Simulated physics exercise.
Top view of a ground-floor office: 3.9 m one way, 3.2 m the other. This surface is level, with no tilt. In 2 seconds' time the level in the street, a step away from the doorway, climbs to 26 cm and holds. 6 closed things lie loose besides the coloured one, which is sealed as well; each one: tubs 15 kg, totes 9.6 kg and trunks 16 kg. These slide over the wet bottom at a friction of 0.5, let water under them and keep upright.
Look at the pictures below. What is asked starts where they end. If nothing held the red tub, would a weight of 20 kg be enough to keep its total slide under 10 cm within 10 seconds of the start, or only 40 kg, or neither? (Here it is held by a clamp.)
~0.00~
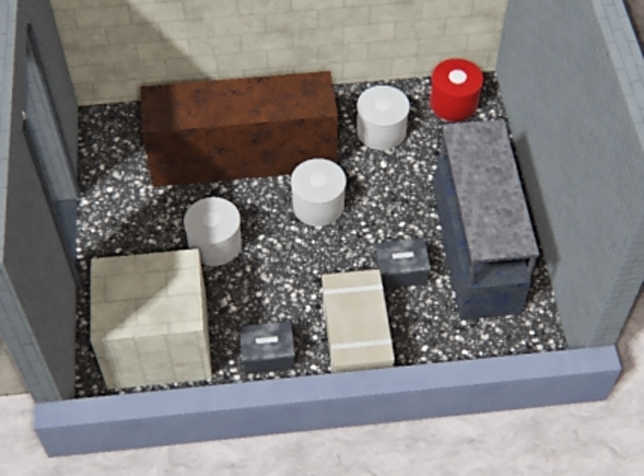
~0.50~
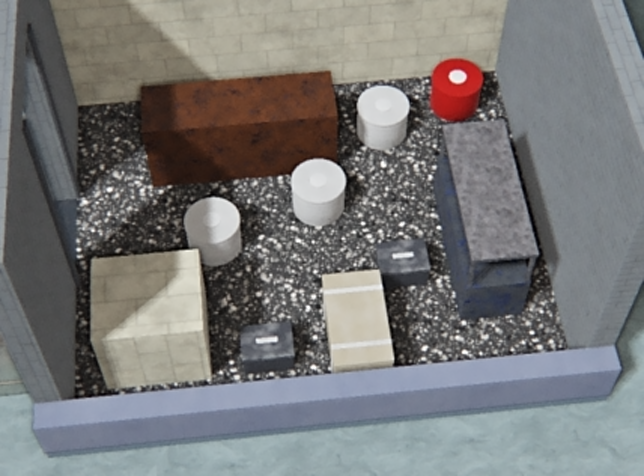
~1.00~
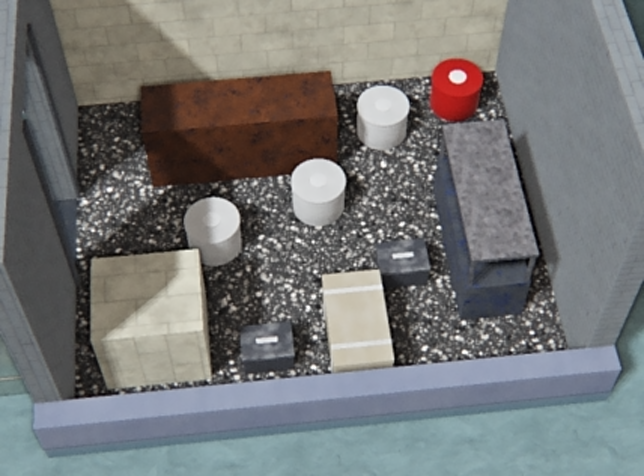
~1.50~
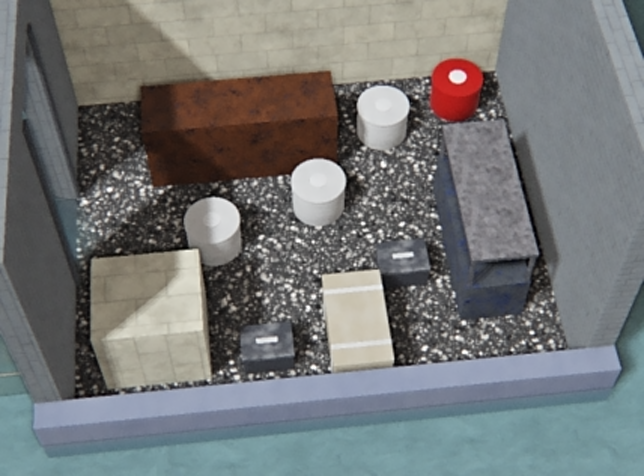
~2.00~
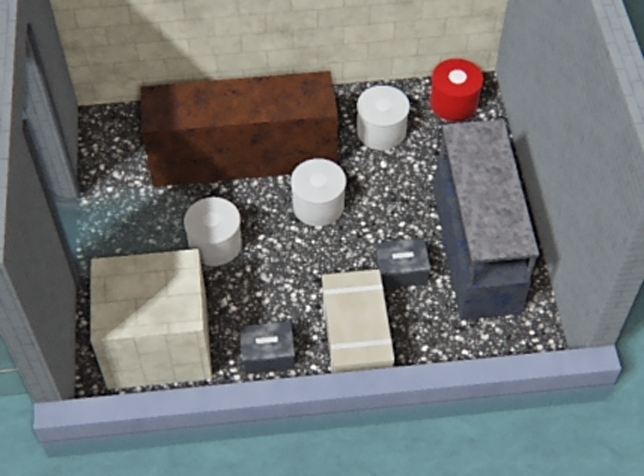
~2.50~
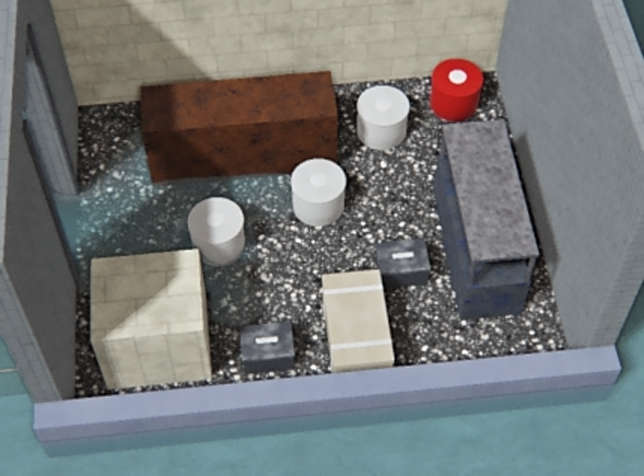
Only 40 kg is enough.
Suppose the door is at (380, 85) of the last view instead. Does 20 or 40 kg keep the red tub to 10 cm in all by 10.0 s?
For that position, the bigger mass alone succeeds.
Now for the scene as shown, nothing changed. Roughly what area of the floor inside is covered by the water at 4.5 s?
Around 8.5 m2 of it.
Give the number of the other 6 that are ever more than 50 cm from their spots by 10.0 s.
Total: 4.
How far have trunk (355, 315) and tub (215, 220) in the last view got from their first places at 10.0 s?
Shifts: 30 cm / 120 cm.
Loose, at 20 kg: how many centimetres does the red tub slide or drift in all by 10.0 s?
It covers about 150 cm altogether.
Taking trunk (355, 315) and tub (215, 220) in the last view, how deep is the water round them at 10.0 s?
Roughly 11 and 11 cm.
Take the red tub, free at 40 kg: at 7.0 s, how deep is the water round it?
Around 14 cm.
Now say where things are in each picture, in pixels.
In the first picture, the red tub at (458, 77) rests on the ground; 0.0 m2 under water; 0 of 7 have shifted.
In the second picture, the red tub at (458, 77), on the bottom; 0.0 m2 under water; 0 of 7 have shifted.
In the third picture, the red tub at (458, 77) rests on the ground; 0.0 m2 under water; 0 of 7 have shifted.
In the fourth picture, the red tub at (458, 77), on the bottom; 0.1 m2 under water; 0 of 7 have shifted.
In the fifth picture, the red tub at (458, 77), on the bottom; water covers 0.8 m2; 0 of 7 have shifted.
In the sixth picture, the red tub at (458, 77), on the bottom; 2.0 m2 under water; 0 of 7 have shifted.
After 3.5 s the red tub would be 0 cm from its start with 20 kg and 0 cm from its start with 40 kg; 0 cm of water round it then.
After 4.5 s the red tub would be 0 cm from its start with 20 kg and 0 cm from its start with 40 kg; 2 cm of water round it then.
After 7.0 s the red tub would be 44 cm from its start with 20 kg and 0 cm from its start with 40 kg; 14 cm of water round it then.
After 10.0 s the red tub would be 166 cm from its start with 20 kg and 1 cm from its start with 40 kg; 18 cm of water round it then.
